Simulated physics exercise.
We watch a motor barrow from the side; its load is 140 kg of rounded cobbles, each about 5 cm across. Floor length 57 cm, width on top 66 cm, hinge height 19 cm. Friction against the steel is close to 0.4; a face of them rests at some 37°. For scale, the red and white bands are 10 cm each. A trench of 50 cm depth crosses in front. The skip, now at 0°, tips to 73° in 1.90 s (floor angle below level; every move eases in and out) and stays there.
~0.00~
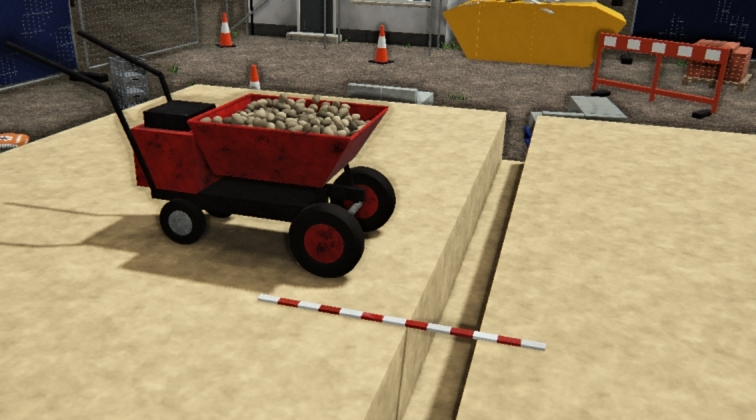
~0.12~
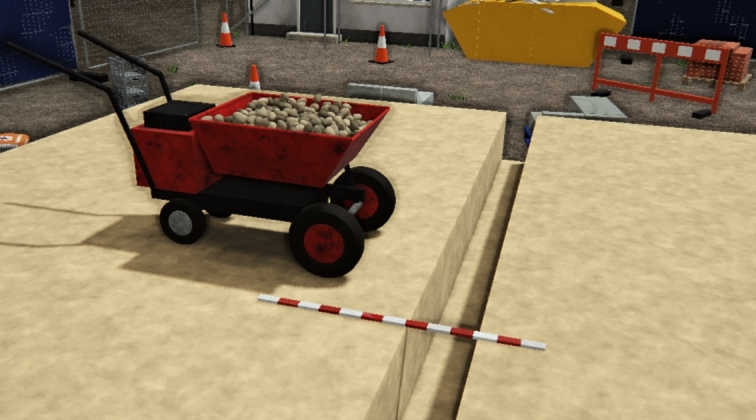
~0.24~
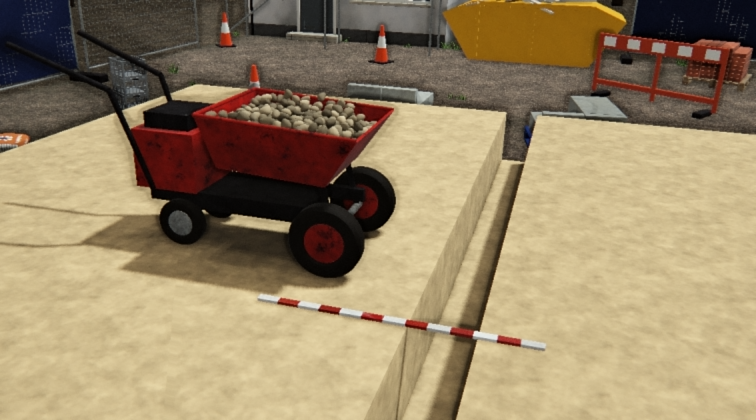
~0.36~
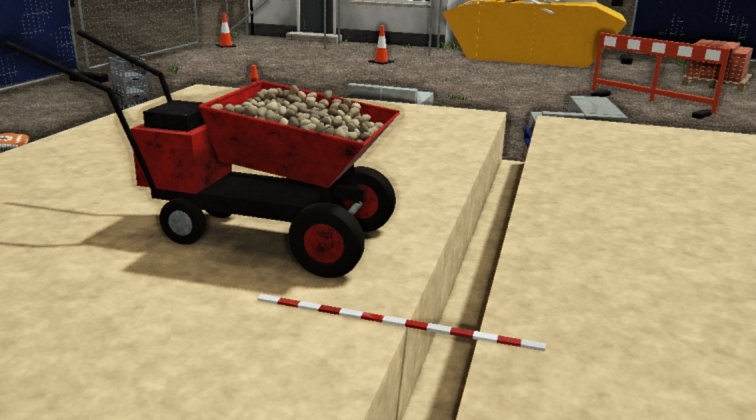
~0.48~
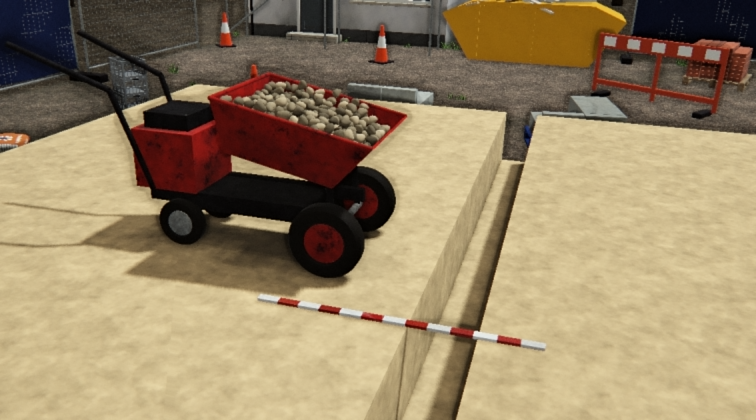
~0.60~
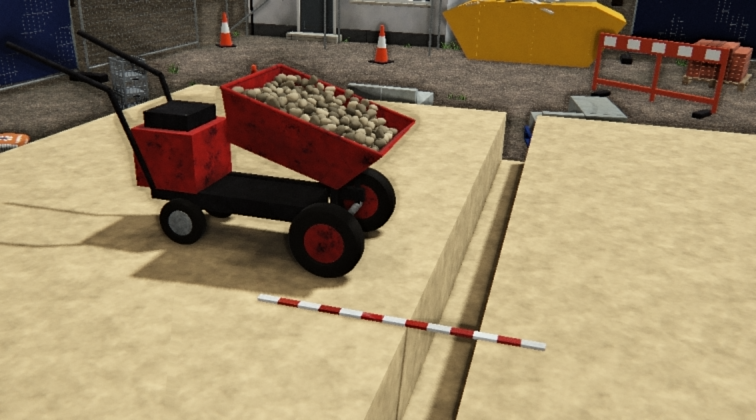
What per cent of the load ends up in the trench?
About 78 per cent.
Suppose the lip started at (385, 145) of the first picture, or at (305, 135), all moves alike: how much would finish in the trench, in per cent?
About 45 and 85 per cent.
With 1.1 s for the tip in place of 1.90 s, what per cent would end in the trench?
It would be near 70 per cent.
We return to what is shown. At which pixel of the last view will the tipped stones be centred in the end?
Around (471, 332).
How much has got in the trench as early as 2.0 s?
Some 40 per cent.
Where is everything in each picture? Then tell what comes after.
The skip is at 0°, its lip at (350, 139); the top of the load is at (316, 104), in the first picture.
Lip at (351, 140), floor tilted 1°, highest stones at (309, 102); the stones move at 0.1 m/s on average, in the second picture.
Lip at (356, 142), floor tilted 3°, highest stones at (296, 99); the stones move at 0.2 m/s on average, in the third picture.
The skip is at 7°, its lip at (363, 145); the top of the load is at (295, 94); the stones move at 0.3 m/s on average, in the fourth picture.
Lip at (372, 150), floor tilted 12°, highest stones at (288, 89); the stones move at 0.4 m/s on average, in the fifth picture.
Lip at (382, 156), floor tilted 17°, highest stones at (289, 82); the stones move at 0.5 m/s on average, in the sixth picture.
After 1.4 s the floor is at 61°; 98 % in the skip, 1 % in the trench; the foremost stones are at (460, 217).
After 2.0 s the floor is at 73°; 47 % in the skip, 38 % in the trench, 15 % past the trench; the foremost stones are at (575, 271).
After 2.3 s the floor is at 73°; 25 % in the skip, 53 % in the trench, 22 % past the trench; the foremost stones are at (625, 274).
After 4.3 s the floor is at 73°; 0 % in the skip, 78 % in the trench, 22 % past the trench; the foremost stones are at (639, 277).
